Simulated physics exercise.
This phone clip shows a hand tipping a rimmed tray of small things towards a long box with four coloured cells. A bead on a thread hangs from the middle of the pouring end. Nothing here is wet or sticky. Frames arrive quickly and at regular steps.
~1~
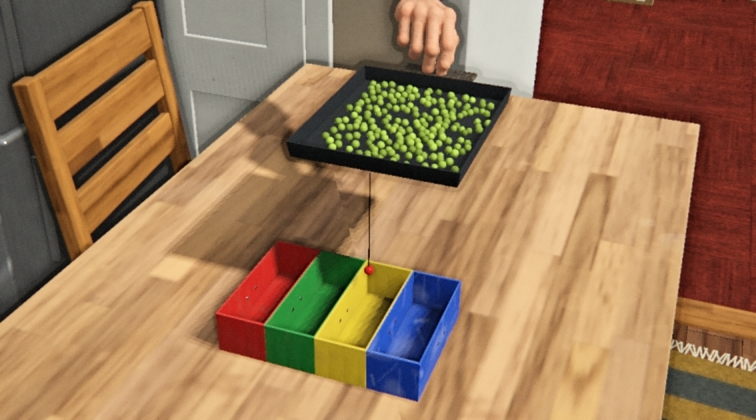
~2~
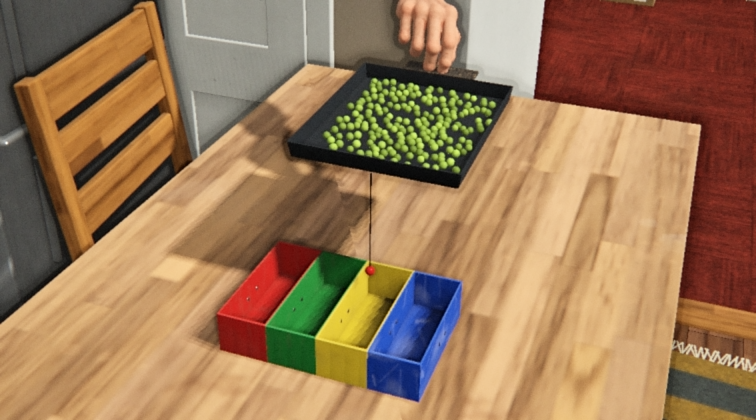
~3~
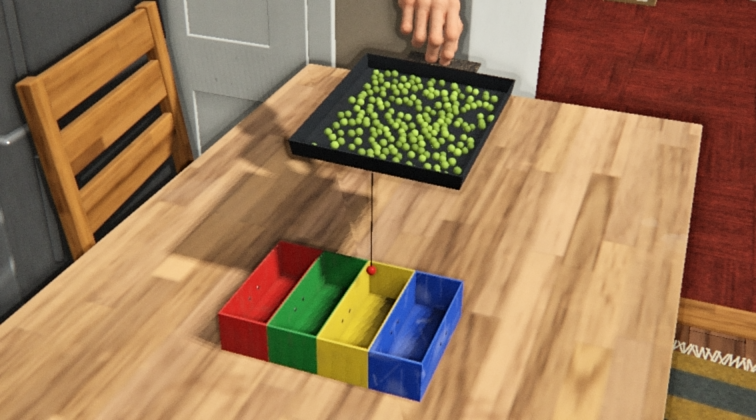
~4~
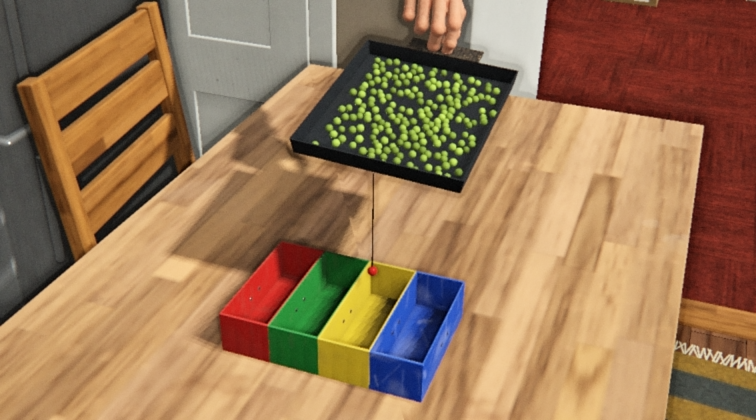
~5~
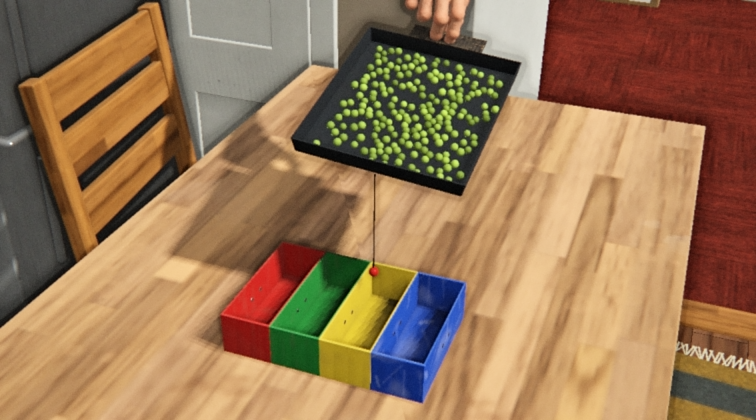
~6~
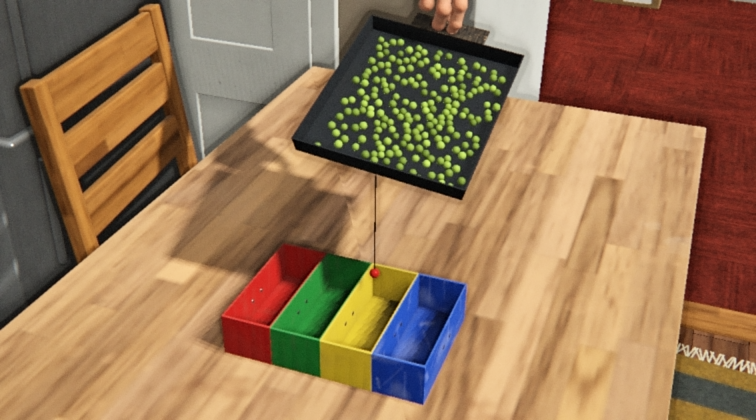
A black tray of dried peas, held by a hand at its far side, gradually tipped forward and down to the right above a box with red, green, yellow and blue cells, and some peas began shifting.
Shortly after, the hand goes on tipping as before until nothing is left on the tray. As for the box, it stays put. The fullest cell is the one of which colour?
The fullest cell is the blue one.
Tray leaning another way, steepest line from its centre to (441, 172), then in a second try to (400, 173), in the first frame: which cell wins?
So, in order: Blue, then that blue cell.
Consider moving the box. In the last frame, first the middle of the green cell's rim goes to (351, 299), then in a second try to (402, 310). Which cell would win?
Case 1 - the blue one; case 2 - the yellow one.
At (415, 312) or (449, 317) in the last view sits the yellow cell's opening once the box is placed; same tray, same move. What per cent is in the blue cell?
Trial 1 near 50 percent, trial 2 near 0 percent.
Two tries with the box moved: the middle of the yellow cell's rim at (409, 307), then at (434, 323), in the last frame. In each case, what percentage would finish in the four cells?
About 100 % and 100 %.
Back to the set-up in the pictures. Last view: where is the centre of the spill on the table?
The centre sits close to (478, 390).
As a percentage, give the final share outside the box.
Estimated share: About 30 %.
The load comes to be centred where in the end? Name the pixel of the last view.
Roughly pixel (424, 353).
Shortly afterwards, tray tipped steeply; all but a few on the tray; only a few falling or outside the box.
Next, tray tipped right over; the bulk on the tray; a little in the blue cell; a little falling or outside the box.
Some moments later, tray tipped past a quarter turn; near two thirds in the blue cell; a little in the yellow cell; near a quarter falling or outside the box.
In the end, tray tipped past a quarter turn; near two thirds in the blue cell; a little in the yellow cell; none at all in the green cell; none at all in the red cell; near a quarter outside the box.
